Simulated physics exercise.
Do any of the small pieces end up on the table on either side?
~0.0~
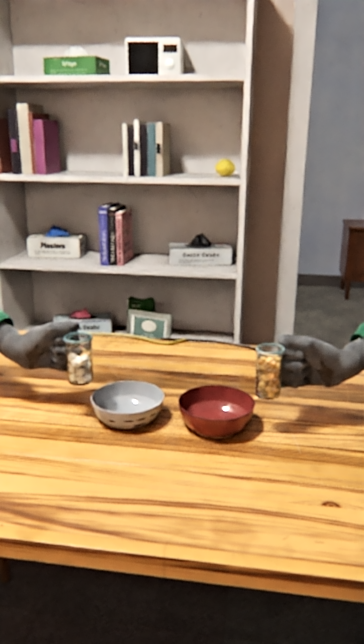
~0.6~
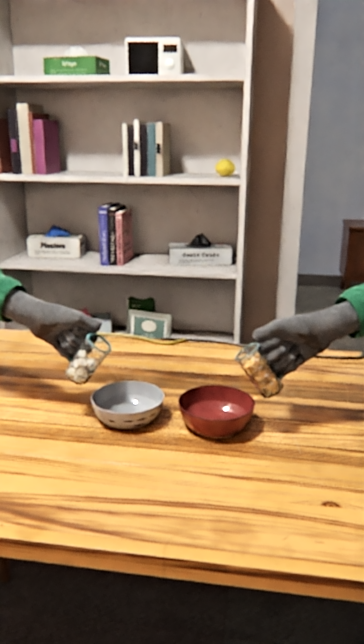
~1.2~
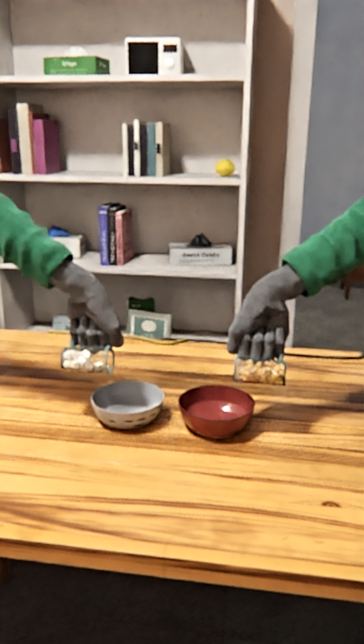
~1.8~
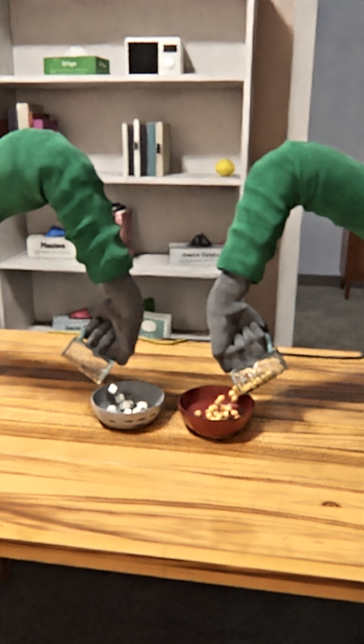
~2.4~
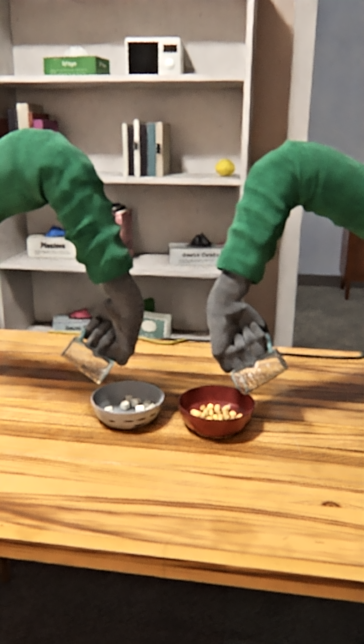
No, none end up on the table. The grey bowl on the left and the red bowl on the right keep all their pieces.
